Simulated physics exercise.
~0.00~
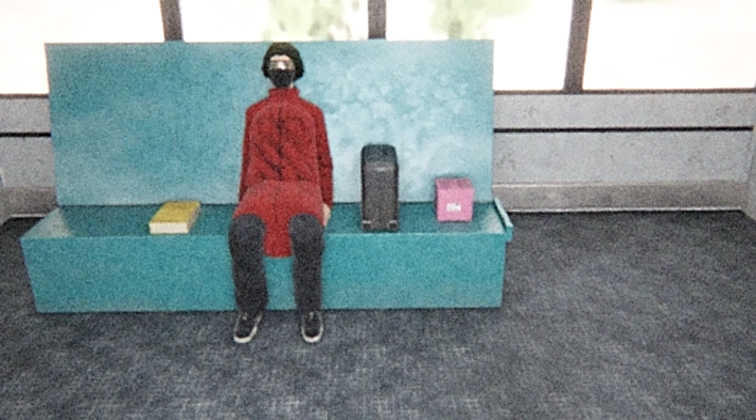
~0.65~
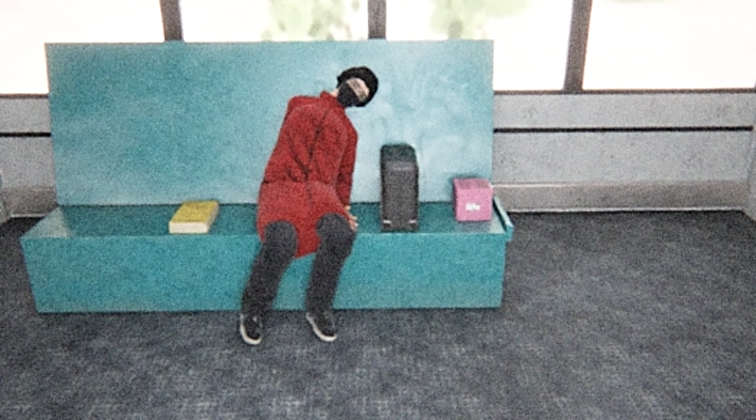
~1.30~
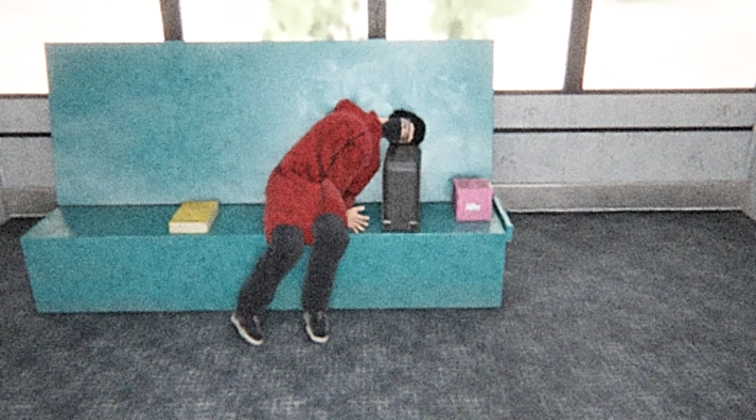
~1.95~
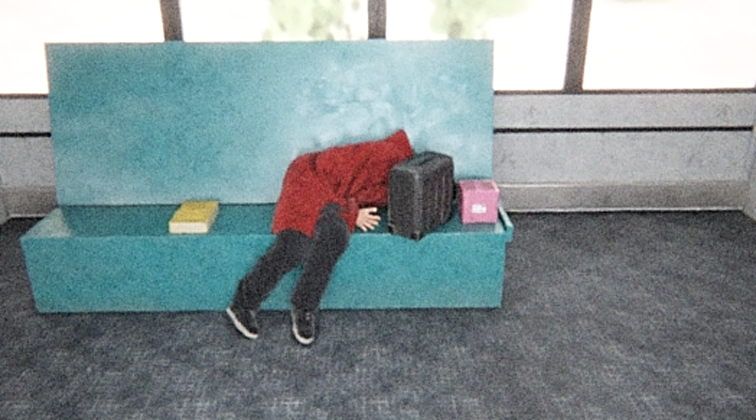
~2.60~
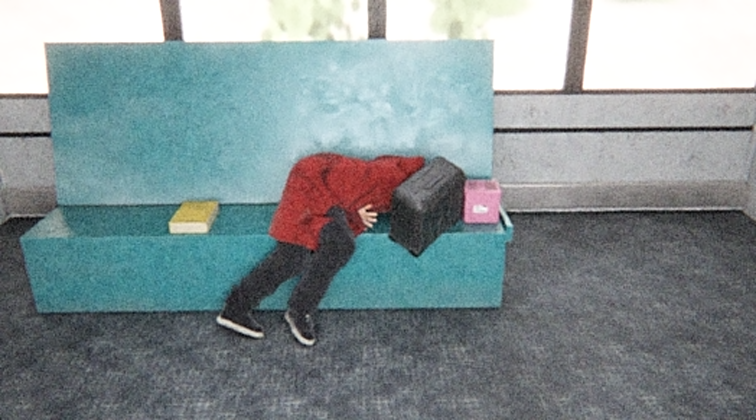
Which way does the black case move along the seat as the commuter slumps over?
The black case moves to the right, toward the pink tub.
